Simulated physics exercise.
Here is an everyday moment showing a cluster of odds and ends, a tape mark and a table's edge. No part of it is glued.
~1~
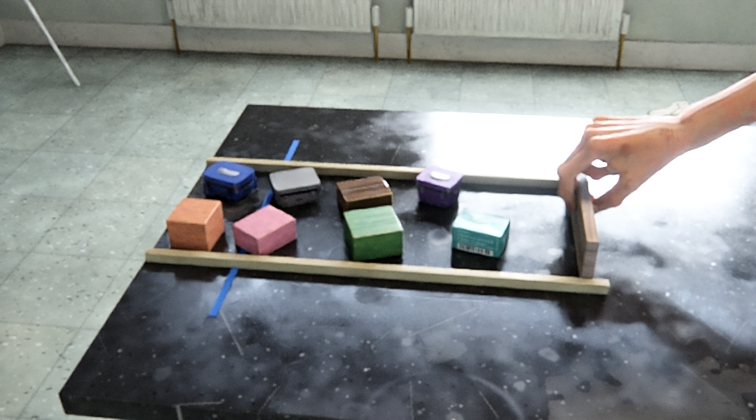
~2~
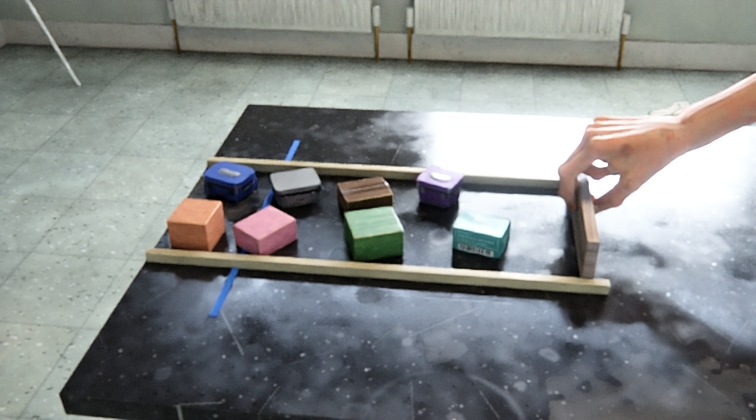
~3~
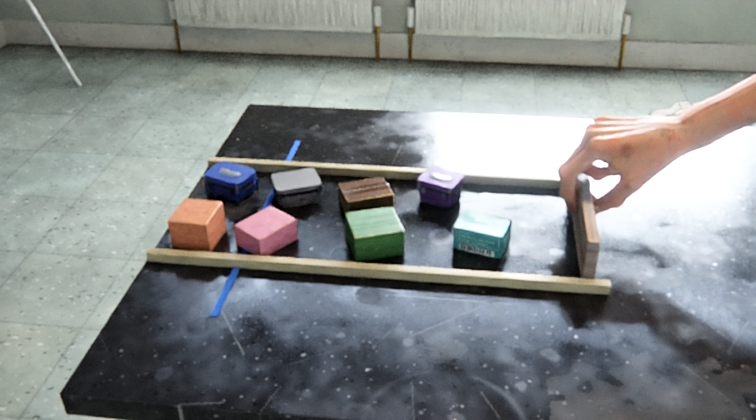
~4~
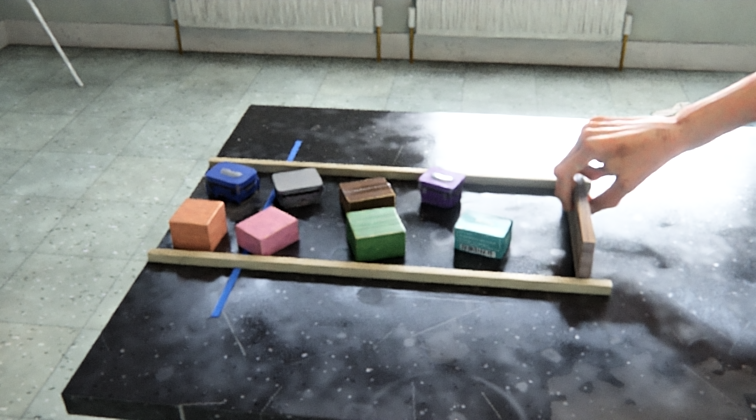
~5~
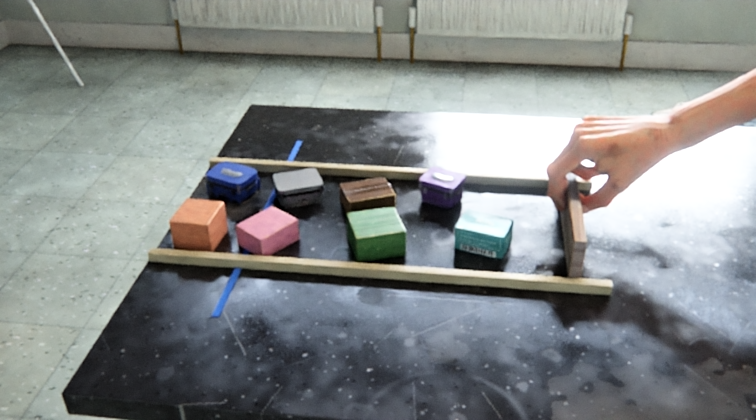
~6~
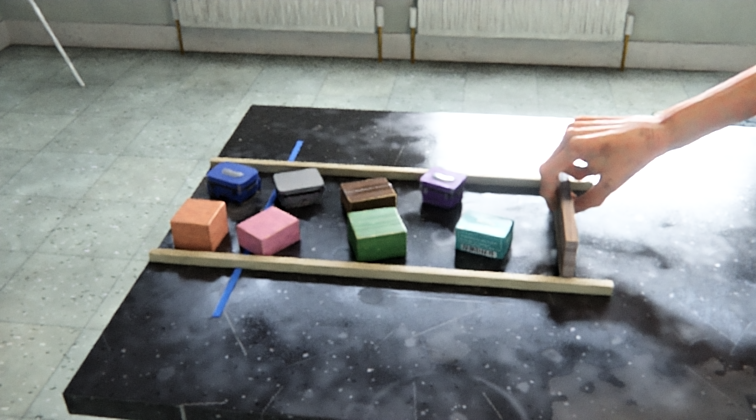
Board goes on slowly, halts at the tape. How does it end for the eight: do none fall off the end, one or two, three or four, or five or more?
Fallen: Above two, below five.
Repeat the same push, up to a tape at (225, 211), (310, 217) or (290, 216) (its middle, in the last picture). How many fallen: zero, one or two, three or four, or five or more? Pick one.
Taking the tapes one after another, the count is at least five, then just one or two, then one or two.
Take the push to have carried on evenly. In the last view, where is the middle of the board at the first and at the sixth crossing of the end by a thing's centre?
At (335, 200) for the first, at (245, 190) for the sixth.
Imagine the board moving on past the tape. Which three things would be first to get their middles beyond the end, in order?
Earliest first: The blue case, then the orange block, then the pink block.
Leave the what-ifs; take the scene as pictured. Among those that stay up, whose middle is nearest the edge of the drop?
Foremost: The green block.
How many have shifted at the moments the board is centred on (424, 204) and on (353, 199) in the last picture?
Note: First position 4; second position 8.
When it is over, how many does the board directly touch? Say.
2 touch it.
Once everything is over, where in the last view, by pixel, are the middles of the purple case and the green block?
You'll find the purple case at roughly (258, 181) and the green block at roughly (184, 218).
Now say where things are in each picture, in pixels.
Orange block (196, 225); blue case (230, 182); pink block (265, 231); board (581, 213); tape (262, 213), in the first frame.
Blue case (231, 183); board (582, 213), in the second frame.
Pink block (266, 232); purple case (441, 188), in the third frame.
Orange block (199, 226); green block (375, 234), in the fourth frame.
Blue case (233, 183); brown box (367, 198), in the fifth frame.
Orange block (200, 226); blue case (234, 183); pink block (268, 232); board (563, 212); tape (265, 214), in the sixth frame.
Soon after, none off yet; orange block at rest near (200, 226); blue case at rest near (234, 183); pink block at rest near (268, 232).
After that, none off yet; orange block at rest near (200, 226); blue case at rest near (233, 183); pink block displaced a little near (251, 233).
And then, none off yet; orange block tilting well over near (138, 233); blue case tilting well over near (171, 200); pink block displaced well along near (181, 231).
In the end, the number that fall off is three or four; gone, grey case, pink block, blue case and orange block.
